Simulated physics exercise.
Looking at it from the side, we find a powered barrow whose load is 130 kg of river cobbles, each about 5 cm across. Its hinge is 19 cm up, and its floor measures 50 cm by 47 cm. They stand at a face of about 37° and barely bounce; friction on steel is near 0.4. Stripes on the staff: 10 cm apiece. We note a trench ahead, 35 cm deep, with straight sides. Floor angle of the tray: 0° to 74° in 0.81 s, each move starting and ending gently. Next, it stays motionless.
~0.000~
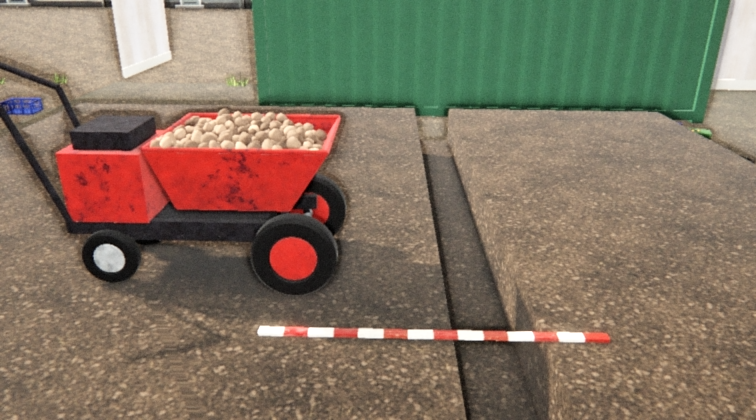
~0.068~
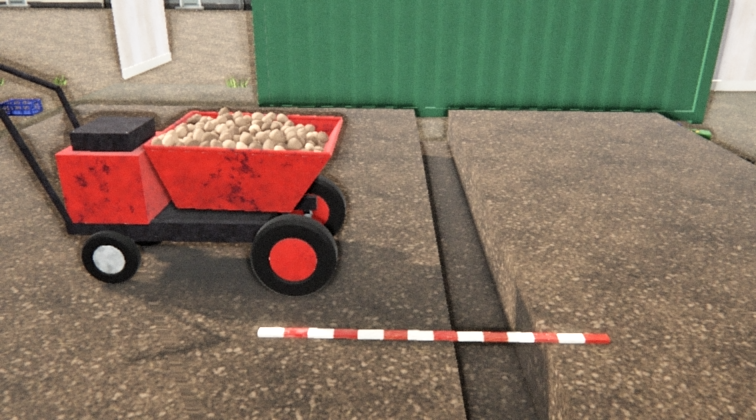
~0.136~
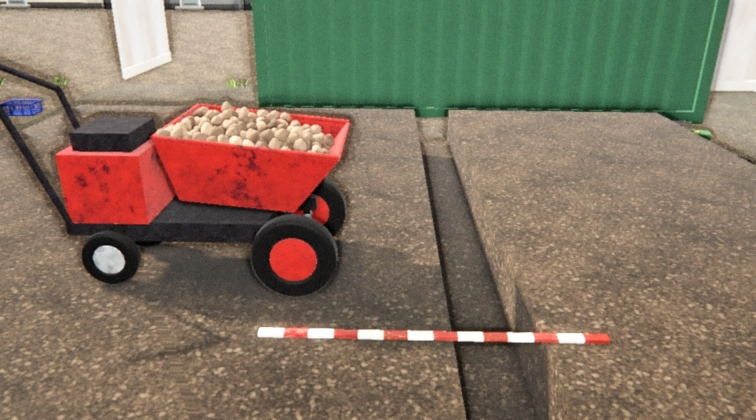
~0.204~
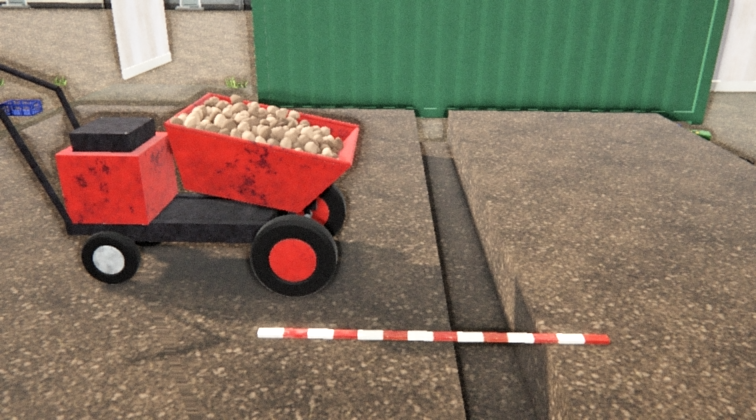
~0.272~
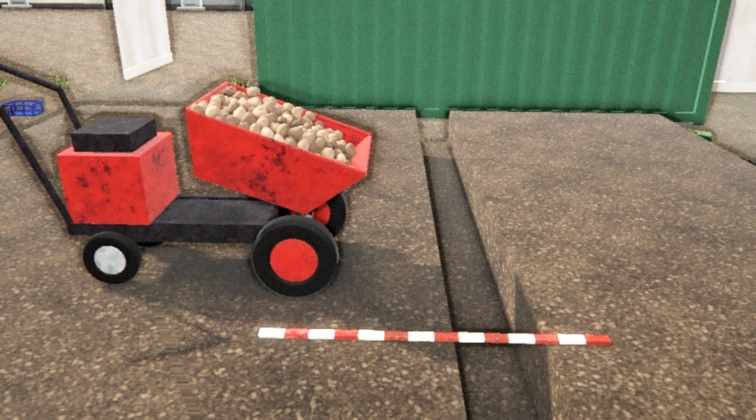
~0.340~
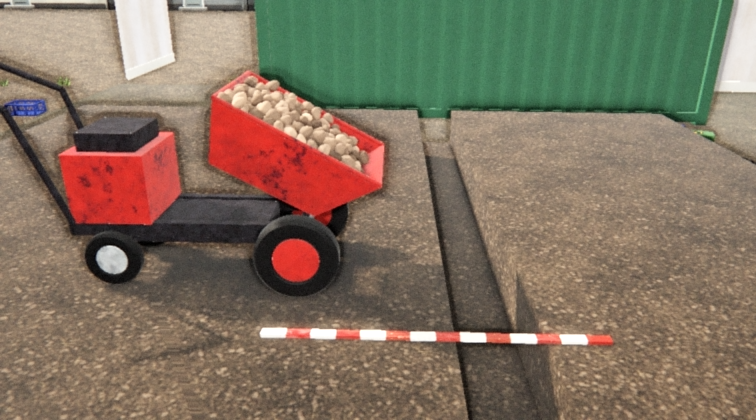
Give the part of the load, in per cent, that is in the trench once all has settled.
Close to 83 in a hundred.
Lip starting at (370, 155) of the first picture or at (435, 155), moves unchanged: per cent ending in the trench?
It'd be around 90 per cent and after that around 40 per cent.
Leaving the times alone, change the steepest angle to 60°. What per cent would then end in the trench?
I'd expect around 50 in a hundred.
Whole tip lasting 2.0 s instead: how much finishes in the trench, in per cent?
Close to 80 percent, then.
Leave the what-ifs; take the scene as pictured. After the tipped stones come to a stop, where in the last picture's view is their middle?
Resting centre: About (471, 311).
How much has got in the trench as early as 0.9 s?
By that point it's something like 30 in a hundred.
After 0.6 s the floor is at 63°; 100 % in the tray; the foremost stones are at (413, 213).
After 0.9 s the floor is at 74°; 60 % in the tray, 9 % short of the trench, 31 % in the trench; the foremost stones are at (502, 321).
After 1.3 s the floor is at 74°; 23 % in the tray, 12 % short of the trench, 64 % in the trench; the foremost stones are at (511, 319).
After 3.2 s the floor is at 74°; 0 % in the tray, 17 % short of the trench, 83 % in the trench; the foremost stones are at (502, 292).
